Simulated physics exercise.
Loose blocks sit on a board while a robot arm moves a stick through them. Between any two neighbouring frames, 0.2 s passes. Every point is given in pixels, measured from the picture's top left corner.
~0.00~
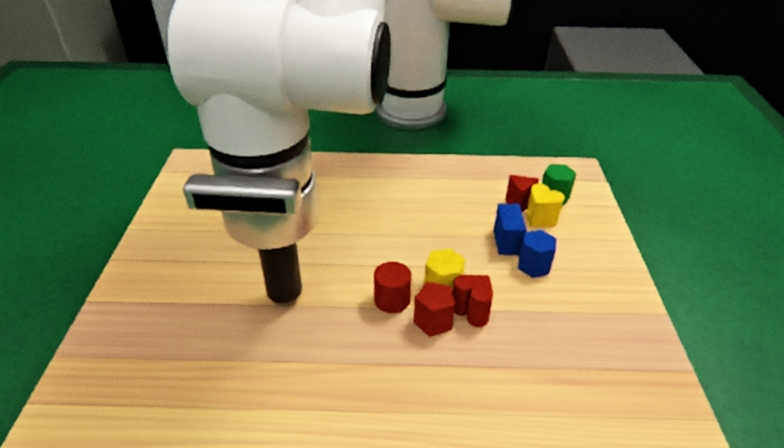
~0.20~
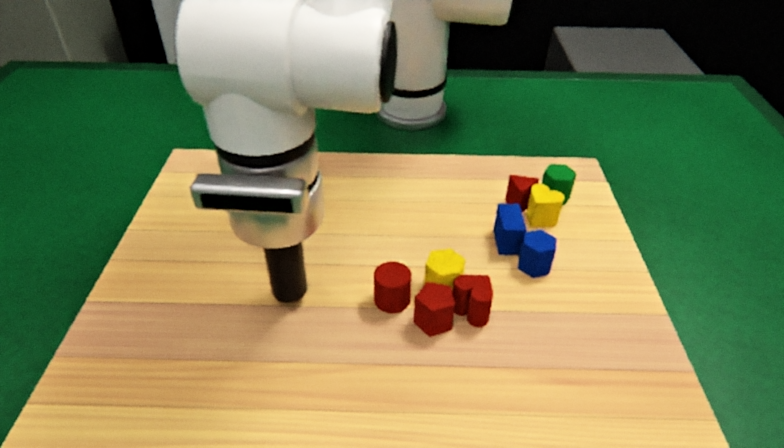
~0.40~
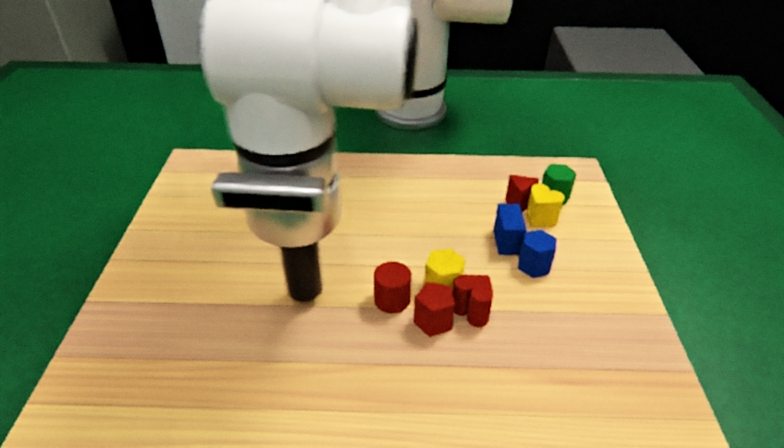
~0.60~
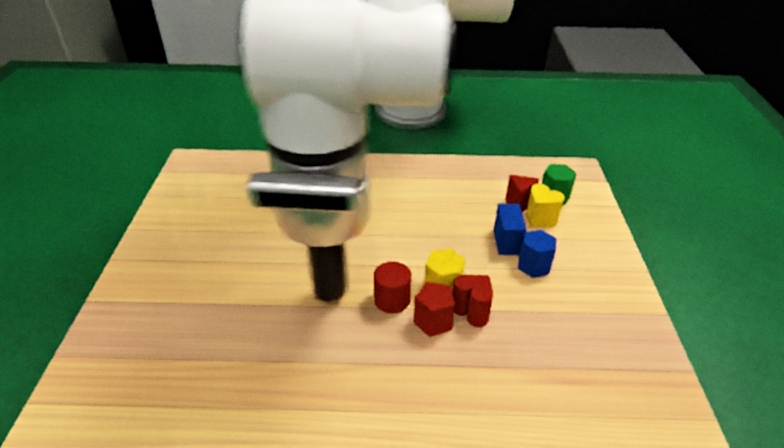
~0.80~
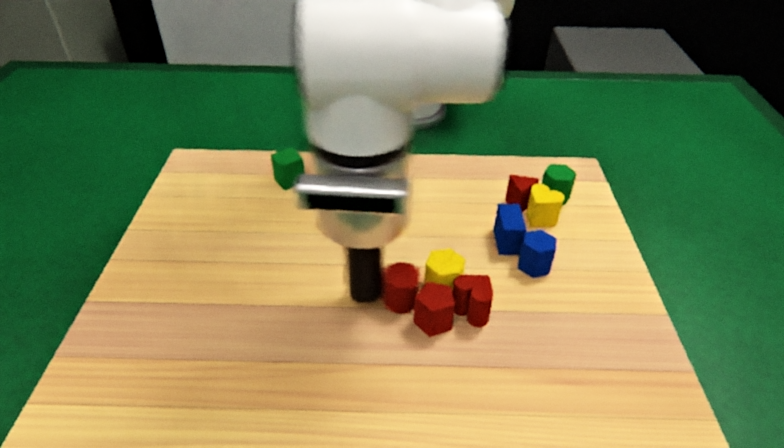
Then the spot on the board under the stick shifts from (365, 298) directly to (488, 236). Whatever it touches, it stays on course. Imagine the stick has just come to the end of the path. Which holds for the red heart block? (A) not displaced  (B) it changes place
A (not displaced)
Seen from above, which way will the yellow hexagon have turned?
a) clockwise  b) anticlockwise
My pick is b.
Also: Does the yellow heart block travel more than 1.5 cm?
My answer is no.
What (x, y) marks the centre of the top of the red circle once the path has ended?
Located at (442, 268).
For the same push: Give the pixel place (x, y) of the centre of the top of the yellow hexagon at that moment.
It is at (476, 258).
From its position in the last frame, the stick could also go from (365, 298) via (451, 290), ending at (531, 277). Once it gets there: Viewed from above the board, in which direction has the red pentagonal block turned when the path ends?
It swings round clockwise.
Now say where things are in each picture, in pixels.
The first frame shows tip of the stick (285, 291), middles of tops, red circle (393, 273), yellow hexagon (446, 261), red heart block (476, 285), blue oblong block (512, 216), yellow heart block (546, 194).
The second frame shows stick (290, 291), nothing pushed.
The third frame shows stick (305, 290), nothing pushed.
The fourth frame shows stick (330, 289), nothing pushed.
The fifth frame shows stick (365, 291), red circle (402, 274), yellow hexagon (446, 261), red heart block (476, 285), blue oblong block (512, 216), yellow heart block (546, 194).
The first path, step by step. One third of the way, stick (411, 269); red circle (439, 268); yellow hexagon (474, 257), turned 20° anticlockwise.
Two thirds of the way, stick (452, 248); red circle (442, 268); yellow hexagon (476, 258), turned 30° anticlockwise.
At the end, stick (489, 229); red circle (442, 268); yellow hexagon (476, 258), turned 30° anticlockwise; red heart block unmoved; blue oblong block (521, 214), turned 20° clockwise; yellow heart block unmoved.
